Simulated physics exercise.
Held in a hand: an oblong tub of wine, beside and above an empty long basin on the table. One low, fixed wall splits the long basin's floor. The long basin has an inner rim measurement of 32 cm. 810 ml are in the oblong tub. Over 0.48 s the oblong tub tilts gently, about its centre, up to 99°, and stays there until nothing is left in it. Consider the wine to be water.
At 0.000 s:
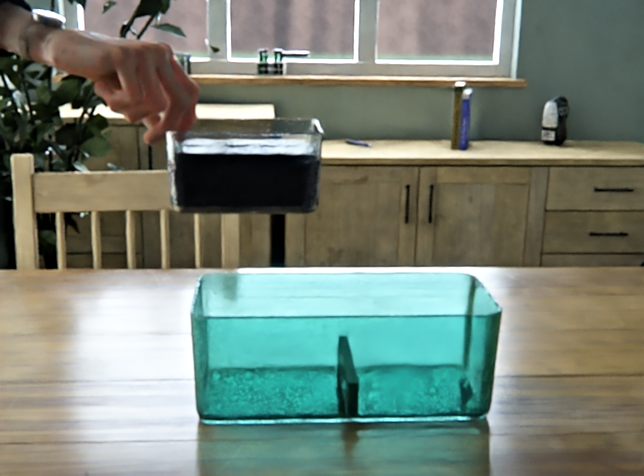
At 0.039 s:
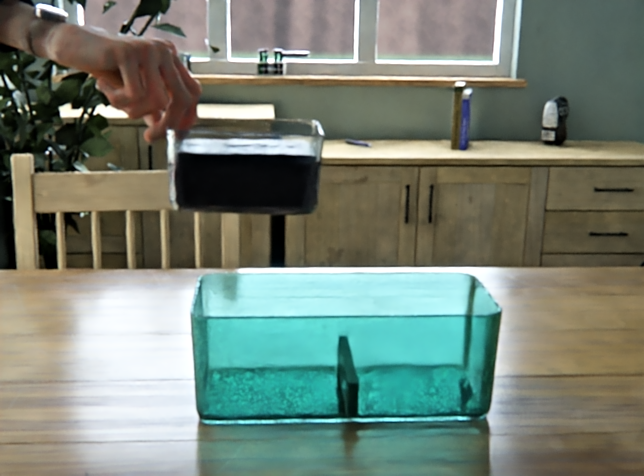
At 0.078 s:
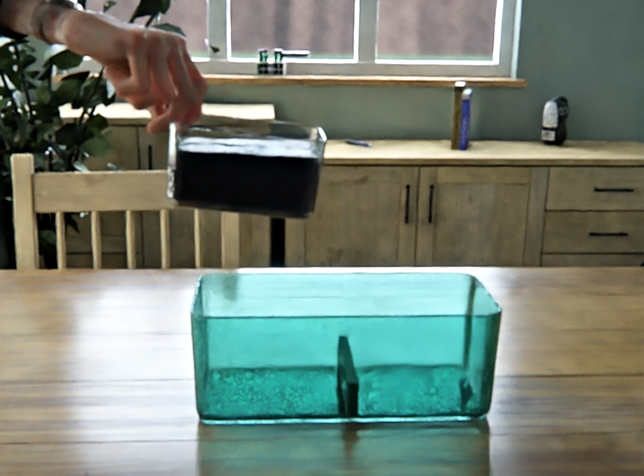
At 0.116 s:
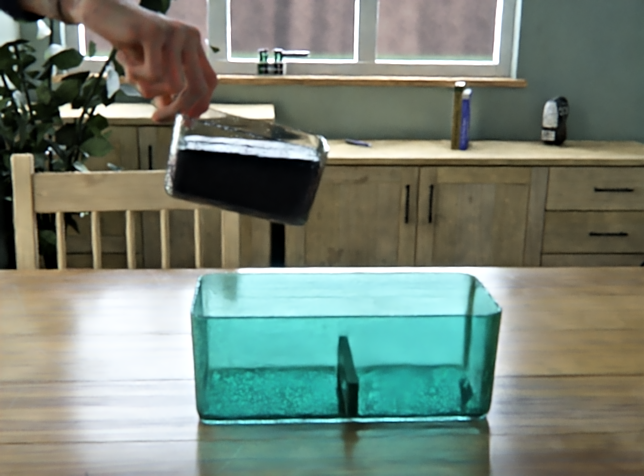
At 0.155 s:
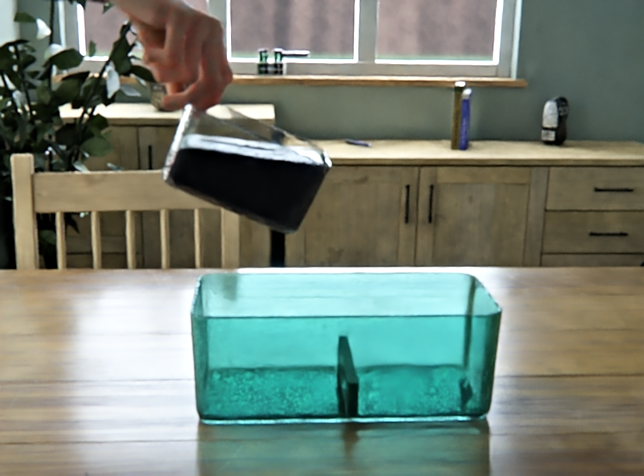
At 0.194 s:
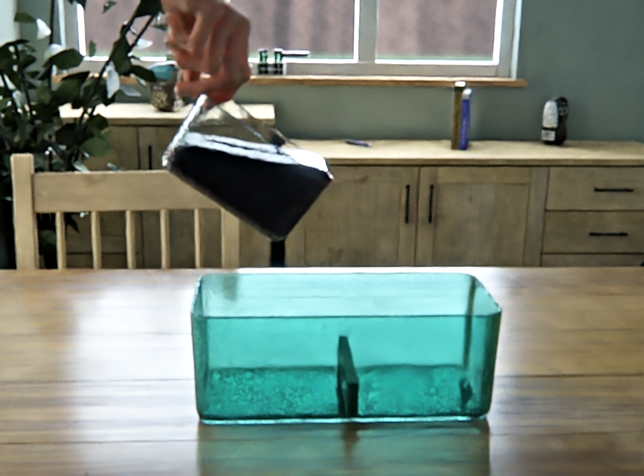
At first, a hand holds a clear oblong tub of dark liquid nearly level above a long teal basin with a low divider on a wooden table. The hand then rises and shifts right, gradually tilting the tub down toward the right, until it slants steeply with the liquid at its lower rim.
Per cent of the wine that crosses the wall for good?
53 per cent.
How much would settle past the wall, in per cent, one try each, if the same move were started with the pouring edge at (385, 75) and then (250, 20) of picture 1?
I'd expect close to 70 per cent and then close to 20 per cent.
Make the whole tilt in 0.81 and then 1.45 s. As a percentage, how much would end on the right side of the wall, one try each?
Near 65 in a hundred on the first go and near 70 in a hundred on the second.
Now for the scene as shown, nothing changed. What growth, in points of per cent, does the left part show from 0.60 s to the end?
Roughly 24 in a hundred.
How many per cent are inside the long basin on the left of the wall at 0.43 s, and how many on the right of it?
I'd say some 1 in a hundred on the left and 26 on the right.
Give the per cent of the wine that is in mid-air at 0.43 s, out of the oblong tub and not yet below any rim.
Roughly 46 percent.
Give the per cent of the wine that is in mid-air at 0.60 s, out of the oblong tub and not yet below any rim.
About 8 per cent.
By 0.43 s the tilt is 96° and 26 per cent is still to pour, 1 is left of the wall and 27 right of it.
By 0.60 s the tilt is 99° and 6 per cent is still to pour, 17 is left of the wall and 68 right of it.
By 0.78 s the tilt is 99° and 2 per cent is still to pour, 28 is left of the wall and 52 right of it.
By 0.98 s the tilt is 99° and 0 per cent is still to pour, 34 is left of the wall and 60 right of it.
At rest 41 per cent lies left of the wall, 53 right of it and 6 outside.
